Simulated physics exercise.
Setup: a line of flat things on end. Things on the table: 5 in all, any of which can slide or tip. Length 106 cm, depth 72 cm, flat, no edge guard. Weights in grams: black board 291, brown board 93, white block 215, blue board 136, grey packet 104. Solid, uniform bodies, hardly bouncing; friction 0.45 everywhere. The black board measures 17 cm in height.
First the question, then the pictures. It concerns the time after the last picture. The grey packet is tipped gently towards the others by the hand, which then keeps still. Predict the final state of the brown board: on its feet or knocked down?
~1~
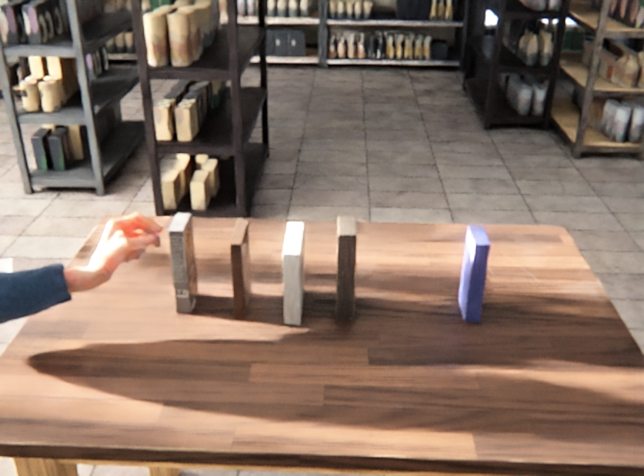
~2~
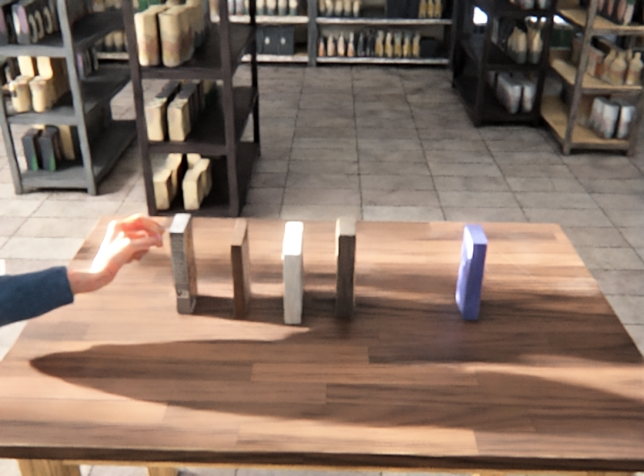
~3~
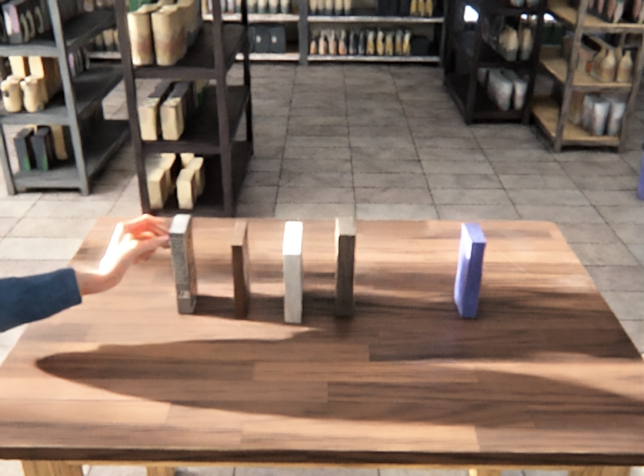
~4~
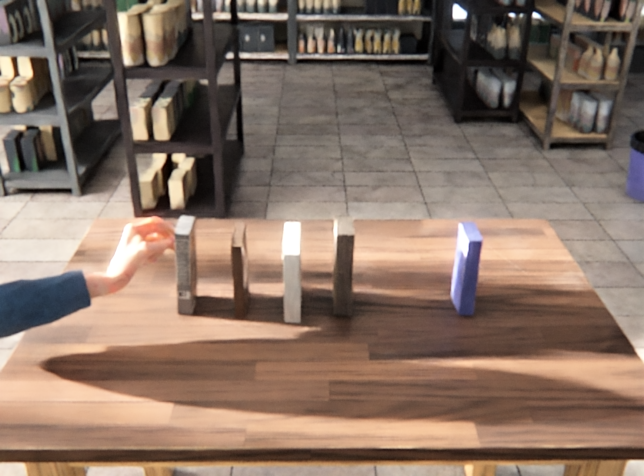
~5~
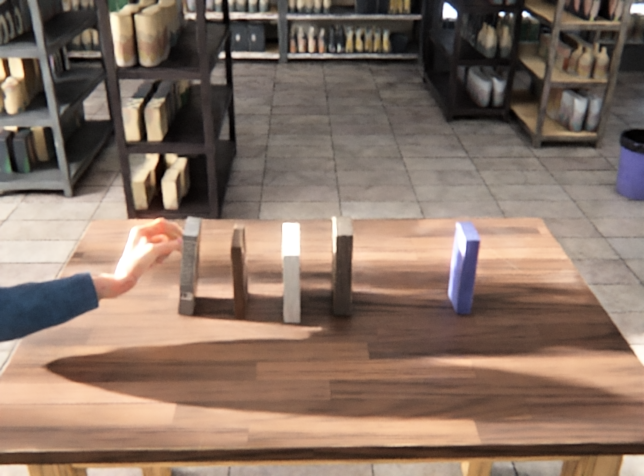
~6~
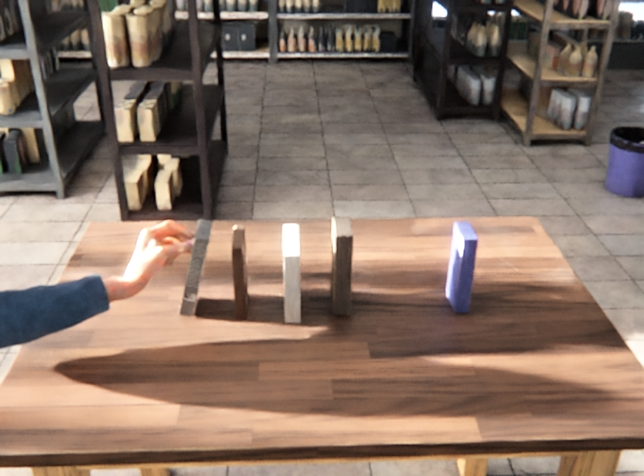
Knocked down.
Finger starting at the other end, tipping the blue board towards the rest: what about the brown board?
The brown board is still upright.
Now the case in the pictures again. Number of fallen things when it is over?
The total is 4.
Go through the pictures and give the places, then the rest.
In the first picture, brown board (241, 270); black board (346, 268).
In the second picture, black board (345, 267); white block (294, 273).
In the third picture, black board (345, 266); white block (294, 272).
In the fourth picture, grey packet 3° over; black board (343, 266); white block (293, 272).
In the fifth picture, grey packet 8° over; black board (342, 266); white block (292, 273).
In the sixth picture, grey packet 14° over; brown board (240, 272); black board (342, 267).
Then, 0.30 s on from there, grey packet 53° over; brown board 31° off upright near (263, 275); white block 4° off upright.
Then, 0.50 s on from there, grey packet 68° over; brown board 55° off upright near (276, 283); white block 33° off upright; black board 9° off upright.
Then, 0.60 s on from there, grey packet 72° over; brown board 63° off upright near (280, 286); white block 49° off upright; black board 29° off upright.
Then, 0.70 s on from there, grey packet 76° over; brown board 72° off upright near (283, 291); black board 74° off upright; white block 69° off upright.
In the end, toppled on the table, black board, brown board and white block. At the end, from the last picture's camera, brown board near (284, 292).
